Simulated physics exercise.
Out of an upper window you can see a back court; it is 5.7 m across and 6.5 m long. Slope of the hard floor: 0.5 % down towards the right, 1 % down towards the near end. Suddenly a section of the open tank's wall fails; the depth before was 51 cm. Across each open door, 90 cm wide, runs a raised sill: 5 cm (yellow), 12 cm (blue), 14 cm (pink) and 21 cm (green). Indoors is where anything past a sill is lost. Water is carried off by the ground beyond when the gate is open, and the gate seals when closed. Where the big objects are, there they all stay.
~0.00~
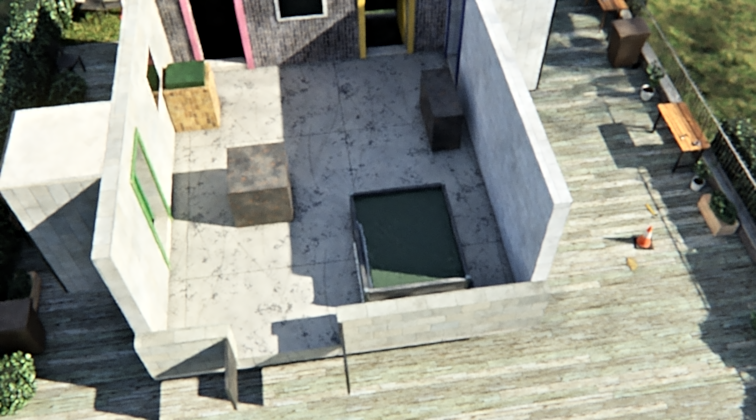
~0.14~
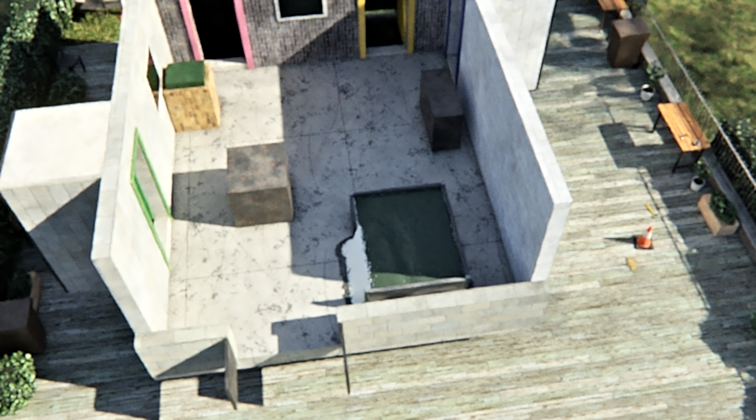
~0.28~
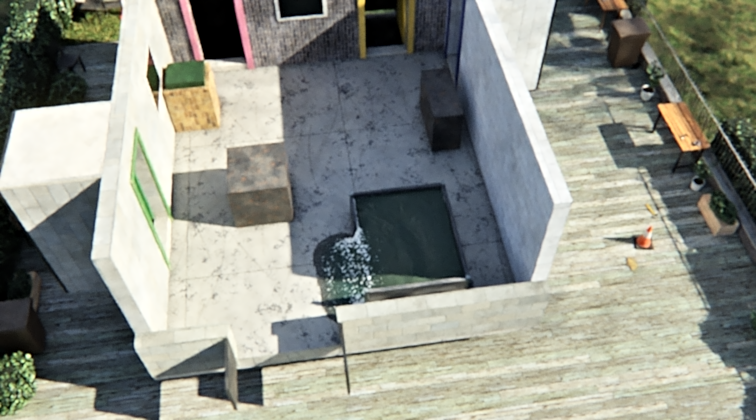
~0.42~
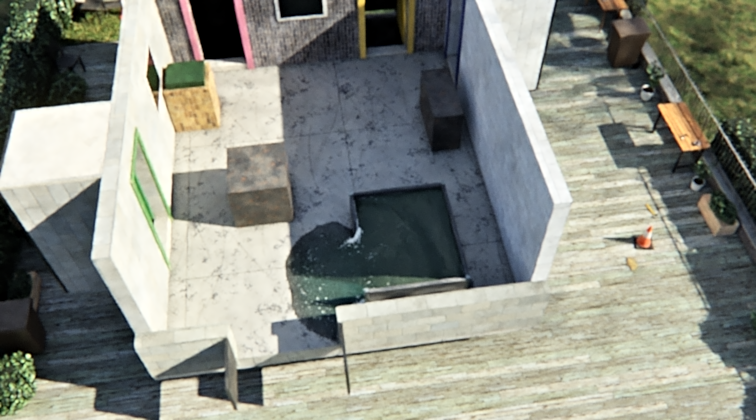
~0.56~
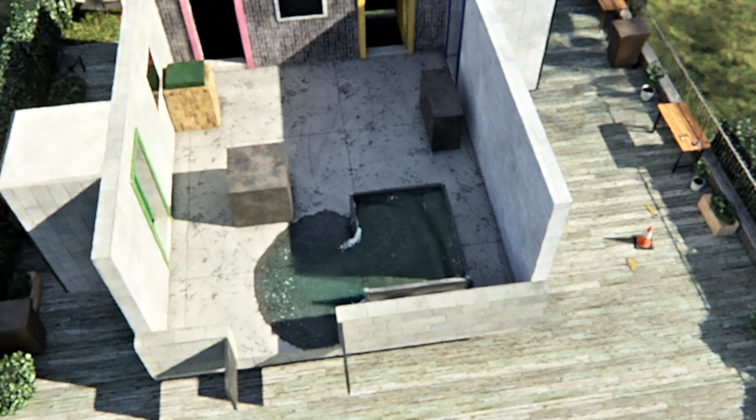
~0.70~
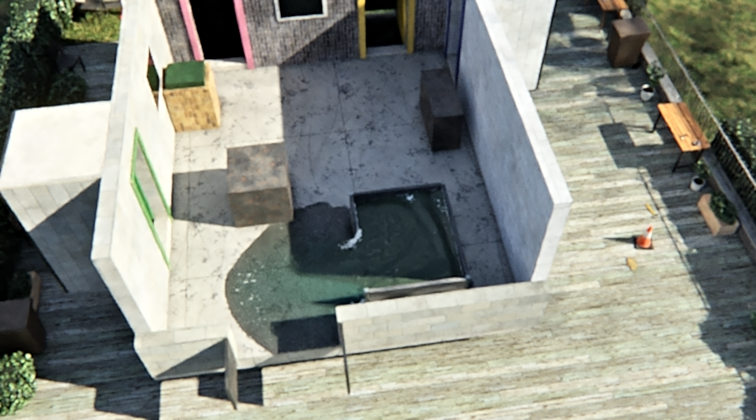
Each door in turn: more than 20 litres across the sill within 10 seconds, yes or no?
Answers: Yellow door, no; blue door, no; pink door, no; green door, no.
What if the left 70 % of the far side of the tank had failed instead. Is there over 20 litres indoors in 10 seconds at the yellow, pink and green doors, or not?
So yellow tops it, pink stays lower, green stays lower.
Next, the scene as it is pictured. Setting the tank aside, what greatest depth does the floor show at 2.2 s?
It tops out at some 30 cm.
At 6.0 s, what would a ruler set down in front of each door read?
Depths in cm: Yellow 0, blue 0, pink 1, green 7.
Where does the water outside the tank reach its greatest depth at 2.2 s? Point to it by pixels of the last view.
In the final picture, near (178, 352).
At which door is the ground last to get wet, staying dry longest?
Door: Blue.
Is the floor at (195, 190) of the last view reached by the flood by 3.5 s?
By then the spot is drenched.
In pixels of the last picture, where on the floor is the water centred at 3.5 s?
Its balance point lies near (292, 261).
After 1.4 s water covers 25 % of the floor and is deepest (29 cm) near (166, 354); yellow door not reached, blue door not reached, pink door not reached, green door not reached.
After 2.2 s water covers 25 % of the floor and is deepest (30 cm) near (178, 352); yellow door not reached, blue door not reached, pink door not reached, green door 19 cm at the sill, 0 L in.
After 3.5 s water covers 35 % of the floor and is deepest (16 cm) near (235, 295); yellow door not reached, blue door not reached, pink door not reached, green door 12 cm at the sill, 0 L in.
After 6.0 s water covers 50 % of the floor and is deepest (10 cm) near (174, 163); yellow door not reached, blue door not reached, pink door not reached, green door 7 cm at the sill, 0 L in.
After 10.0 s water covers 80 % of the floor and is deepest (6 cm) near (450, 88); yellow door 1 cm at the sill, 0 L in, blue door 5 cm at the sill, 0 L in, pink door 1 cm at the sill, 0 L in, green door 5 cm at the sill, 0 L in.
